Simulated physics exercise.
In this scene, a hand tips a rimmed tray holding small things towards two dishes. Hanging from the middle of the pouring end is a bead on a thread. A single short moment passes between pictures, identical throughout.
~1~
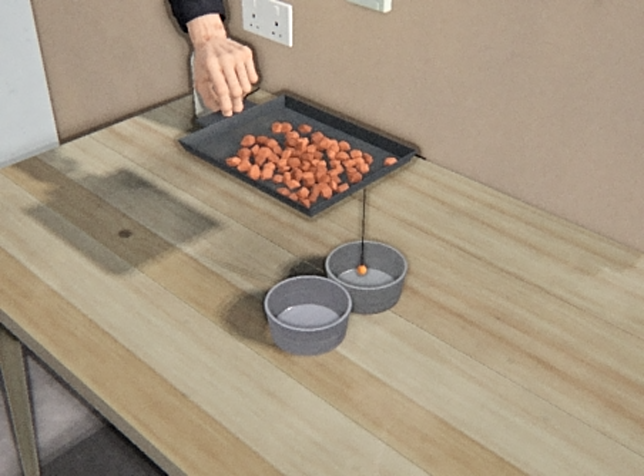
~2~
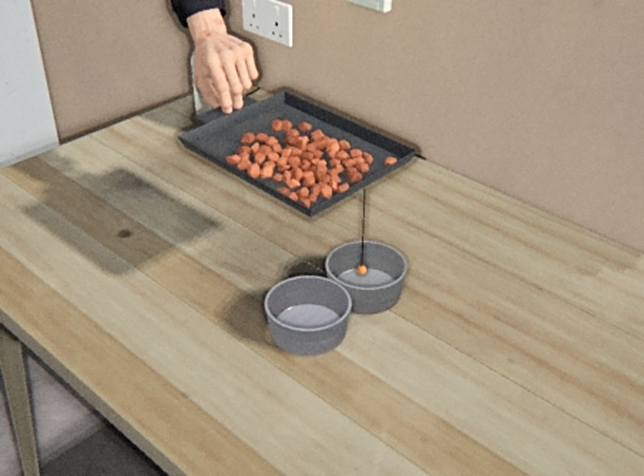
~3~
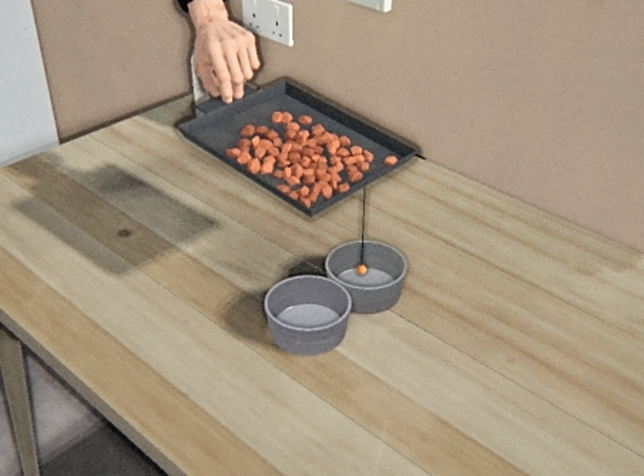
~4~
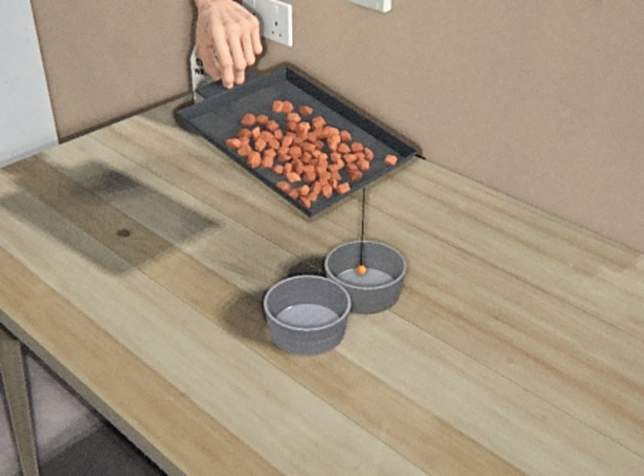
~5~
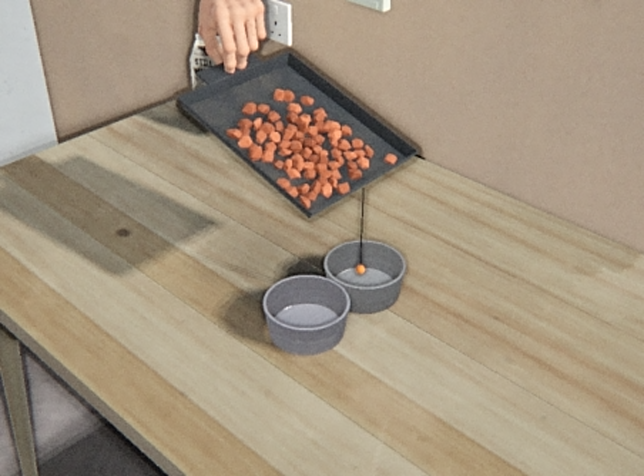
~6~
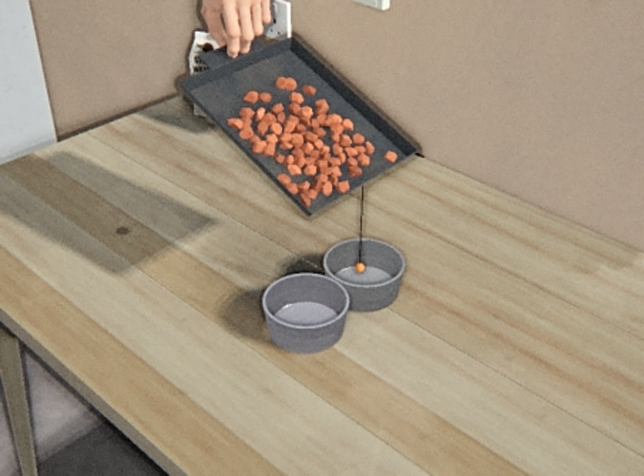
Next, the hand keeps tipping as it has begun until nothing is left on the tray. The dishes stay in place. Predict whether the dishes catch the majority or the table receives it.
Result: Mostly missed.
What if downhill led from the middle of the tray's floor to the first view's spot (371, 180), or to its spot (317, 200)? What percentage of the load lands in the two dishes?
Near 0 % and 70 %.
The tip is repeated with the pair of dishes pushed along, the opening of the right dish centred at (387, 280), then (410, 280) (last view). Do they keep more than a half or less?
First try: A majority; second try: A majority.
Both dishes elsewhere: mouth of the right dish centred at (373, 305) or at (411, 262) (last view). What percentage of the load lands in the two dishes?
You'd get near 70 per cent and afterwards near 70 per cent.
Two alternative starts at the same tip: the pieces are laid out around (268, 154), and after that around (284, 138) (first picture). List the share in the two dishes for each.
You'd get near 0 percent first and near 0 percent after that.
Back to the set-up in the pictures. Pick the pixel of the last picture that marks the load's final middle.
Once nothing moves, the middle sits near (395, 350).
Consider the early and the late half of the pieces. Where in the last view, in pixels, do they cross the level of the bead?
At (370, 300) for the first part, then at (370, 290) for the others.
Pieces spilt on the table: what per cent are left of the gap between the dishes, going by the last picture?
10 per cent or thereabouts.
Soon after the last picture, tray tipped steeply; nearly all on the tray; a small part in the air.
A little later, tray tipped past a quarter turn; a stray few in the left dish; most outside both; about a quarter in the air.
Later still, tray tipped past a quarter turn; a stray few in the left dish; nearly all outside both.
At rest, tray tipped past a quarter turn; a stray few in the left dish; none in the right dish; nearly all outside both.
